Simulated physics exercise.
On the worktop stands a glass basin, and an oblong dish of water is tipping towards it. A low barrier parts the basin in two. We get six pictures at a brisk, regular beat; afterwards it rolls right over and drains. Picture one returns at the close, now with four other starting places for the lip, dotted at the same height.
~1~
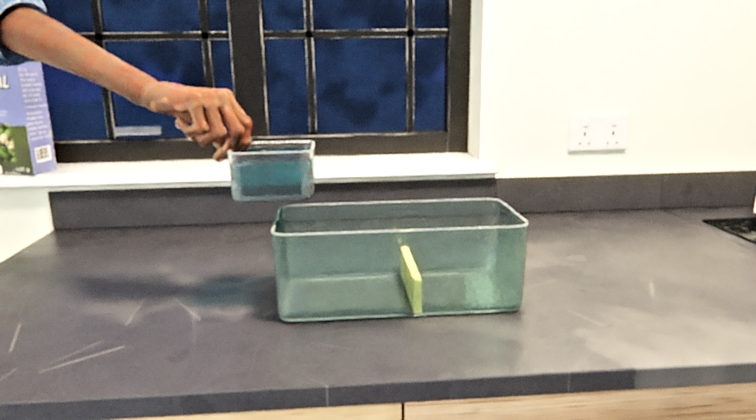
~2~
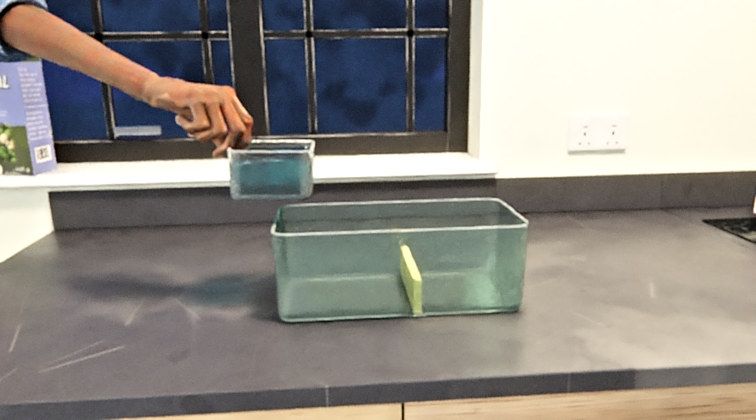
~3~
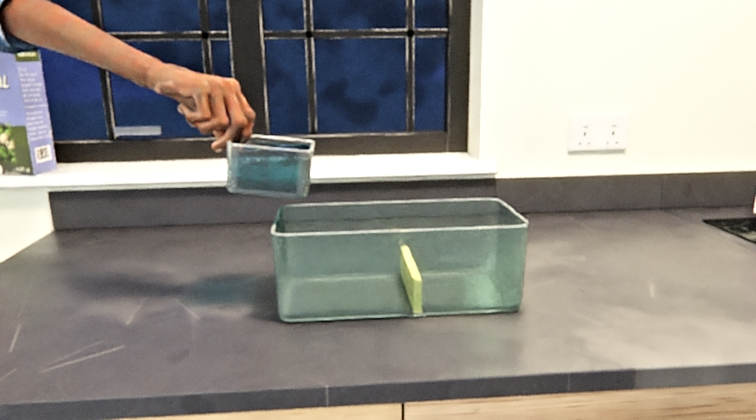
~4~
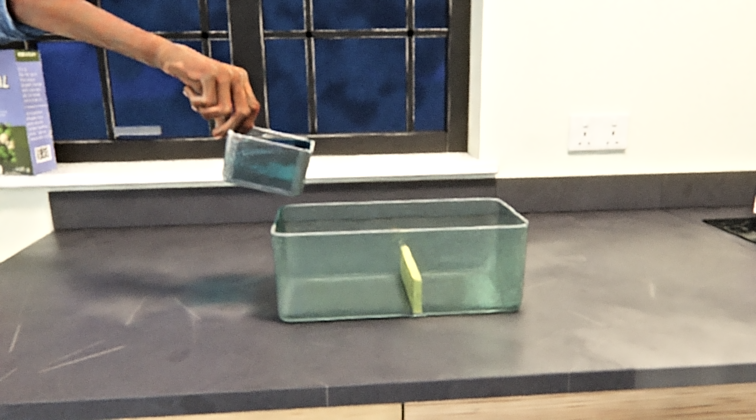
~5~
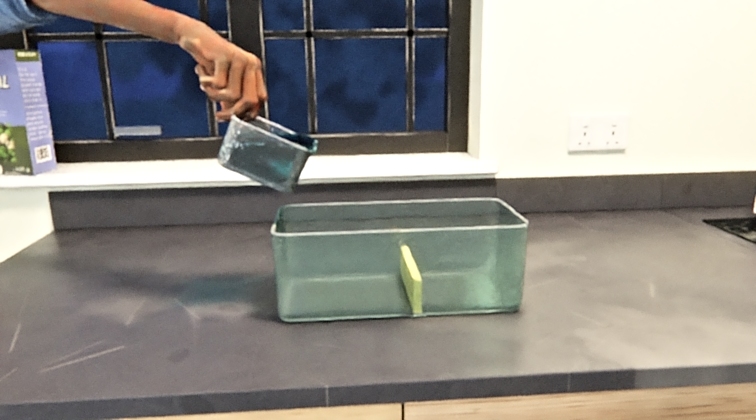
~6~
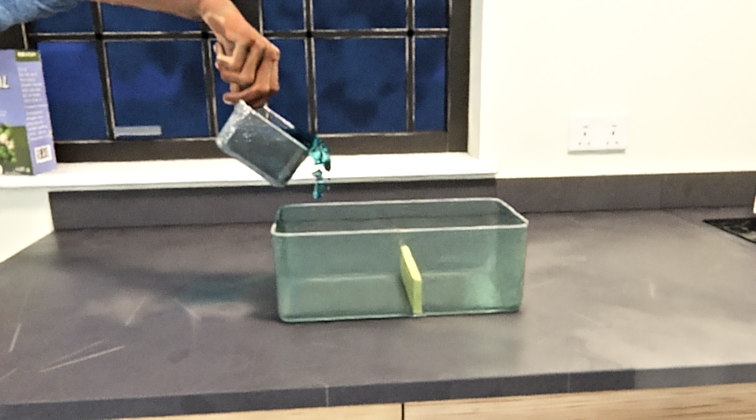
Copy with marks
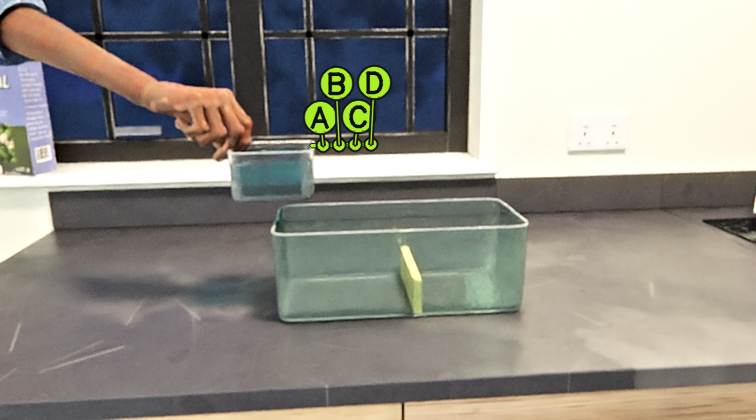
A hand tilting a small clear container of blue water, which starts spilling over its lip above a divided glass basin.
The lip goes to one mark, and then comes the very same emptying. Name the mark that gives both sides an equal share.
B is best.
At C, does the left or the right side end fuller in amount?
More ends on the right.
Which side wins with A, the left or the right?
The left side.
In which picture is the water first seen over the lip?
Picture 5.
On the marked copy, A at (323, 145); B at (339, 145); C at (355, 144); D at (370, 144).
With A, about 92 % ends left of the wall and 7 % right of it.
With B, about 51 % ends left of the wall and 49 % right of it.
With C, about 21 % ends left of the wall and 79 % right of it.
With D, about 6 % ends left of the wall and 93 % right of it.
